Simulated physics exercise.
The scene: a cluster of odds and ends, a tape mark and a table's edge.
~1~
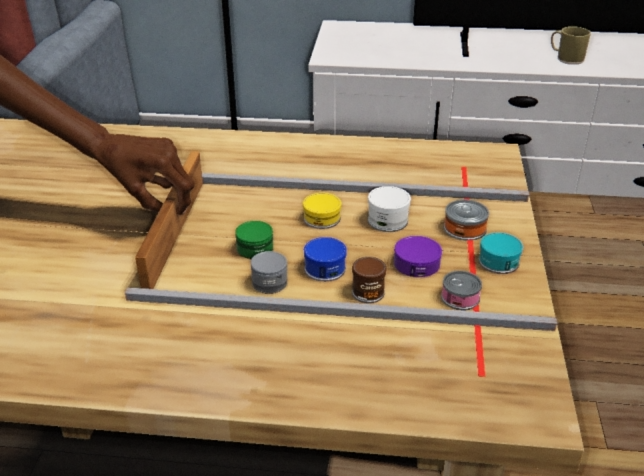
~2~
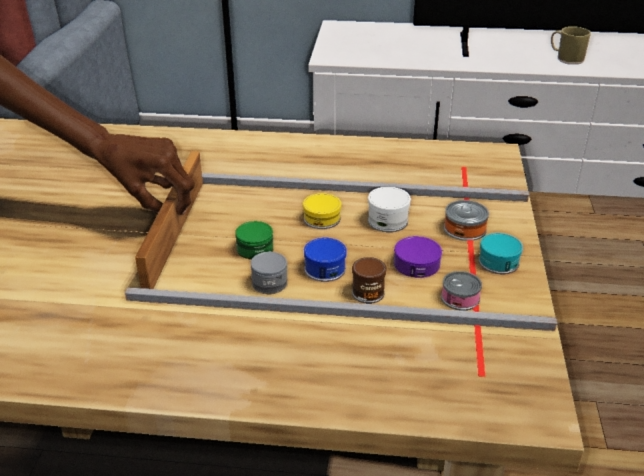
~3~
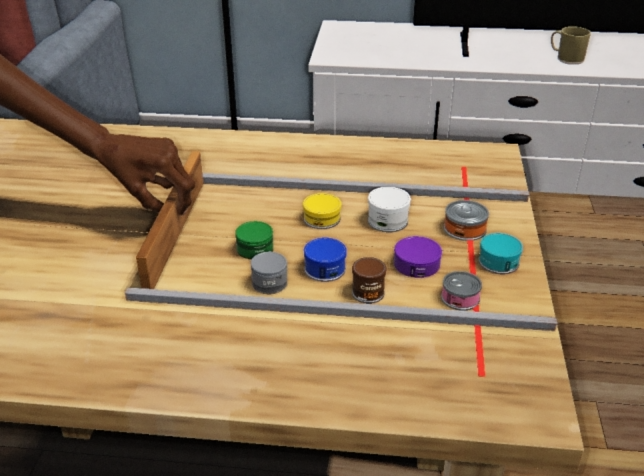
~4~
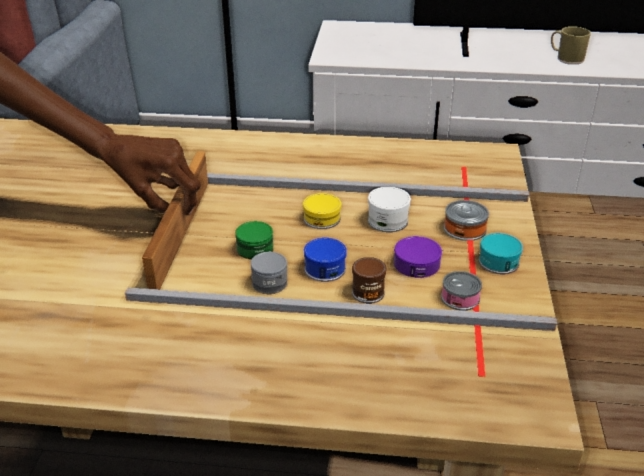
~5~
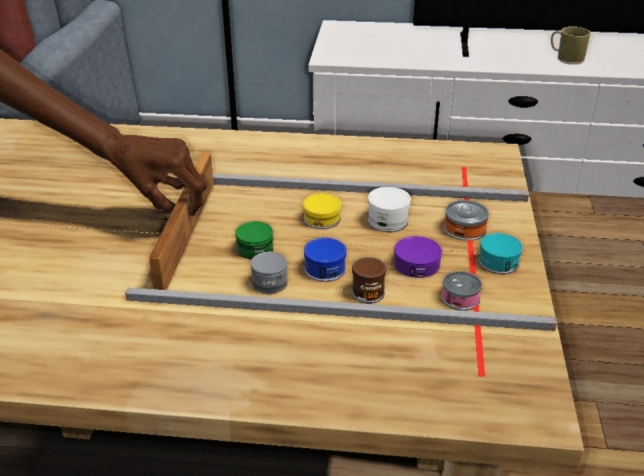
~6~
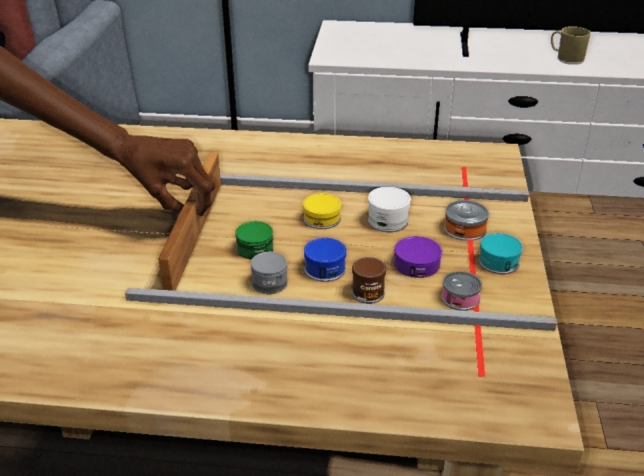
On a wooden table, a hand holding a board upright, then sliding it slightly right toward colourful tins that stay still.
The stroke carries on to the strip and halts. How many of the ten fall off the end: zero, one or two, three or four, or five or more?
Here the number that fall off is one or two.
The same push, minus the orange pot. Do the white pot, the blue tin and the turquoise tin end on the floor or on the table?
The white pot stays on; the blue tin remains up; the turquoise tin drops off.
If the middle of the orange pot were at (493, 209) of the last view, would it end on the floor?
The orange pot comes down.
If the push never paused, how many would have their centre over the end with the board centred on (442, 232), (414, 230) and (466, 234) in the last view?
It would be 2, 0 and 2.
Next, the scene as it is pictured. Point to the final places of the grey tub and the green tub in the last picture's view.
First (495, 290), then (490, 244).
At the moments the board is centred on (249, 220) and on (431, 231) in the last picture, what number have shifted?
The counts are 1 and 10.
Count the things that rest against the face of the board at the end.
4 of them.
A little later, none off yet; turquoise tin at rest near (500, 254); orange pot at rest near (466, 220); pink tin at rest near (461, 290).
When it is over, the number that fall off is one or two; down, orange pot and turquoise tin.
